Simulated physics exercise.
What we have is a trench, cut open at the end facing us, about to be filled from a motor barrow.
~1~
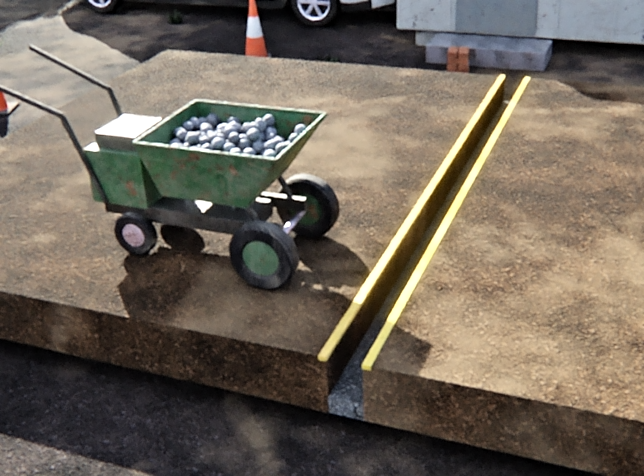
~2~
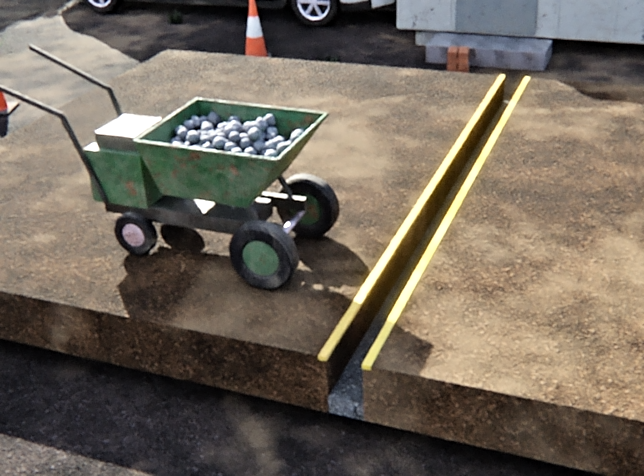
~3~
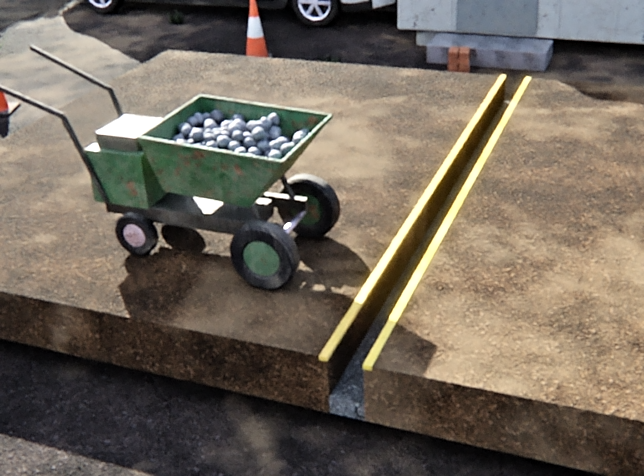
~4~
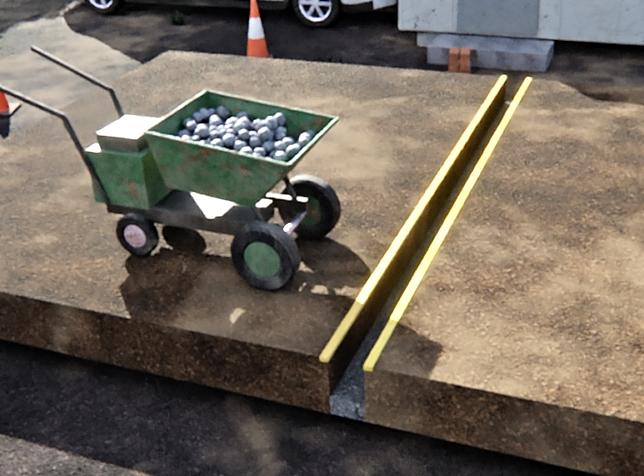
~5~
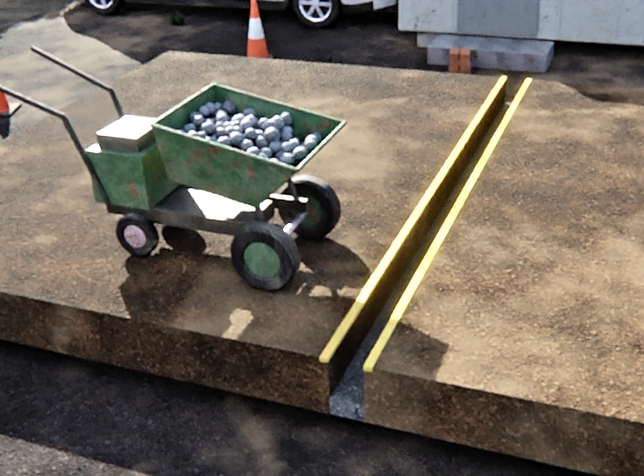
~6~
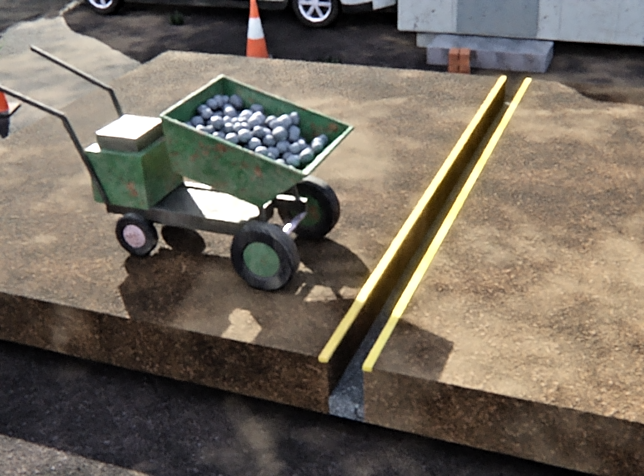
A green skip of grey cobbles tilts gradually rightward on a motor barrow beside a yellow-edged trench.
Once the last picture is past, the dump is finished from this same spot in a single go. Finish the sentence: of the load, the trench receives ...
A minority.
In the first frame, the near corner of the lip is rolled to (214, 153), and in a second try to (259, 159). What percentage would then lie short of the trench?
About 40 %, then 0 %.
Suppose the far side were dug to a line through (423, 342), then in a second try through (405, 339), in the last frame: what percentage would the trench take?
In order: Near 90, then 60 percent.
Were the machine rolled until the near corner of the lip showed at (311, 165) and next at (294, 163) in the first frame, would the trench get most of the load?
Try one: The lesser share. Try two: The lesser share.
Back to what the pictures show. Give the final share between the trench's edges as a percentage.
I'd estimate near 35 per cent.
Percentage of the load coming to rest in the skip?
It works out near 0 percent.
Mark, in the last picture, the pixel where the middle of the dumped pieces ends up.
I'd mark it at roughly (443, 280).
Soon after the last picture, skip tipped steeply; all in the skip.
A little later, skip tipped right over; most in the skip; a stray few in or heaped over the trench; a small part beyond it; a small part falling.
Later still, skip tipped right over; about a quarter in the skip; about a quarter in or heaped over the trench; about two thirds beyond it; a stray few falling.
By the end, skip tipped right over; about a third in or heaped over the trench; about two thirds beyond it.
